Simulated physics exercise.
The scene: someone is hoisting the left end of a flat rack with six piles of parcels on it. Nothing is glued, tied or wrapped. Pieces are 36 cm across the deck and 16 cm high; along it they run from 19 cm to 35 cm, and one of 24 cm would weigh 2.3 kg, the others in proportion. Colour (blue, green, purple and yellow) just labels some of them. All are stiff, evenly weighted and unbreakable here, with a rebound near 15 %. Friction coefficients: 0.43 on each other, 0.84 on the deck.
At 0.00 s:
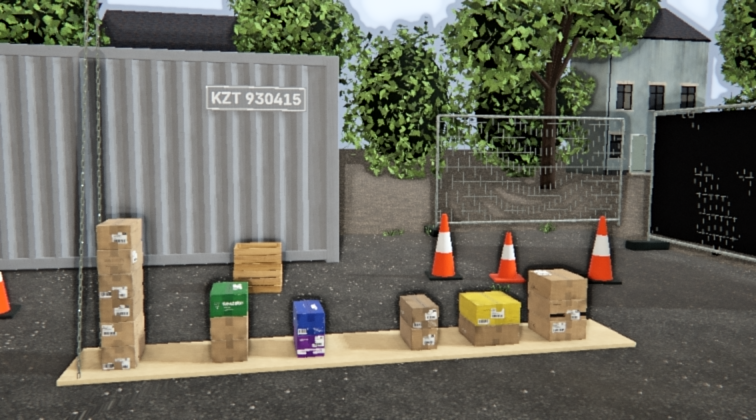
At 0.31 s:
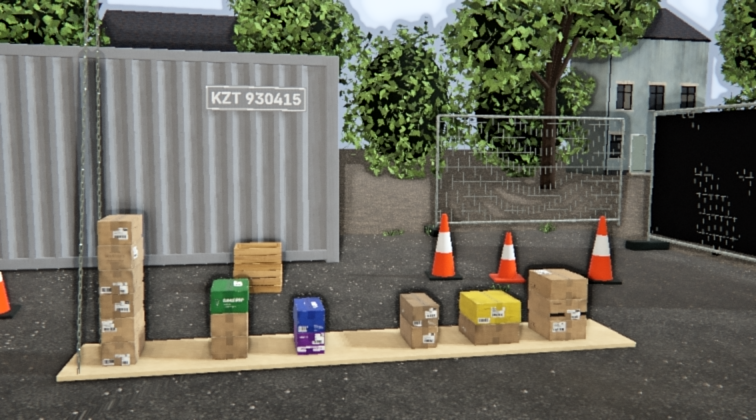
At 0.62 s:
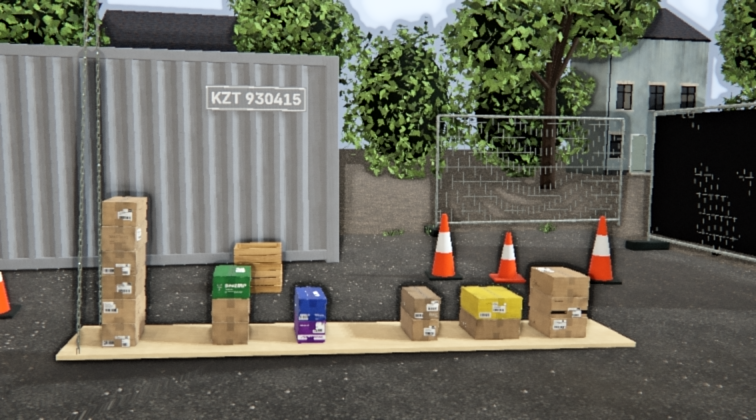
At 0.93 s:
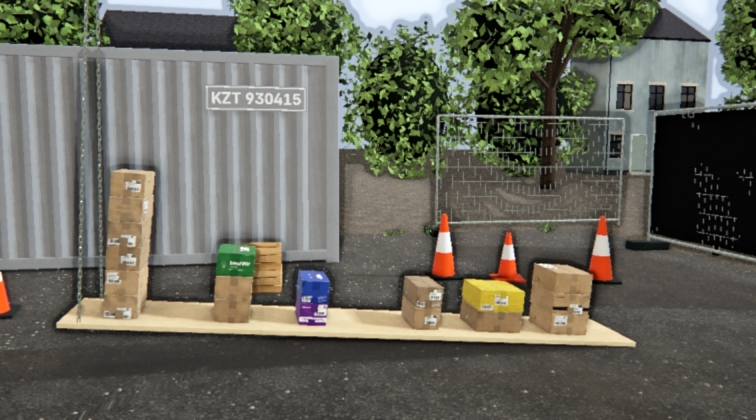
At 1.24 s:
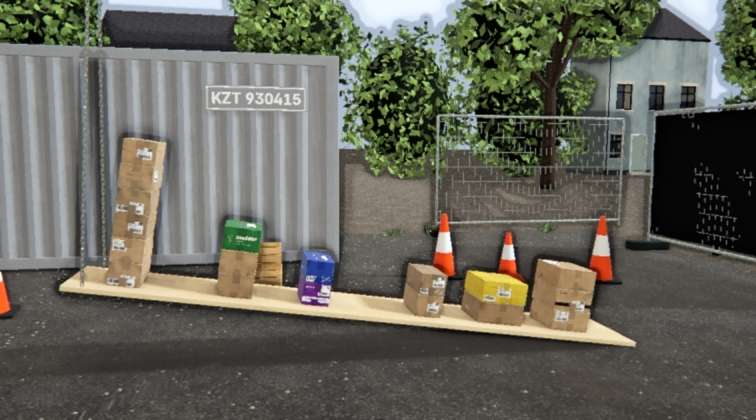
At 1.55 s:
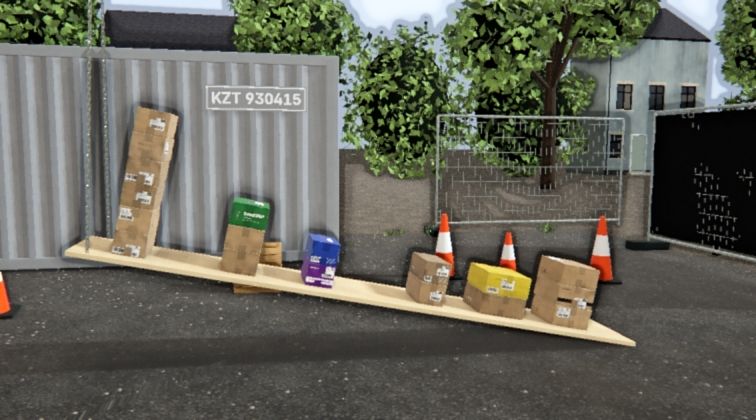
A flat wooden deck carrying six piles of parcels lies level on the asphalt, then its left end begins to rise beside hanging chains. The left end climbs steadily while the right end stays low, and the piles, including the tall one at left, lean with the sloping deck, keeping their places along it.
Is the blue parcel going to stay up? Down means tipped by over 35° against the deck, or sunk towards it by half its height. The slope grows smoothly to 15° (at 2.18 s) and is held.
It comes down.
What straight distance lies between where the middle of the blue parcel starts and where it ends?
Roughly 74 cm away.
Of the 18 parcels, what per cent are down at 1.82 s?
At that moment 0 per cent.
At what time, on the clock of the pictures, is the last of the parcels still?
At about 5.5 s.
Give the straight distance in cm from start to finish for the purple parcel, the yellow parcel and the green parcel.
Purple 65, yellow 30, green 95.
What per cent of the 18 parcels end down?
Roughly 55 per cent of them.
Around 1.82 s, slope 14°; none of the 18 parcels down; blue parcel unmoved.
Around 2.60 s, slope 15°; 6 of the 18 parcels down; blue parcel unmoved; green parcel displaced 6 cm.
Around 3.28 s, slope 15°; 10 of the 18 parcels down; blue parcel on its side; green parcel tipped 20°, 19 cm lower.
Finally (5.6 s), slope 15°; 10 of the 18 parcels down; blue parcel on its side; purple parcel displaced 44 mm; yellow parcel displaced 11 cm. Seen by the last camera, middles, blue parcel near (401, 268), purple parcel near (329, 253).
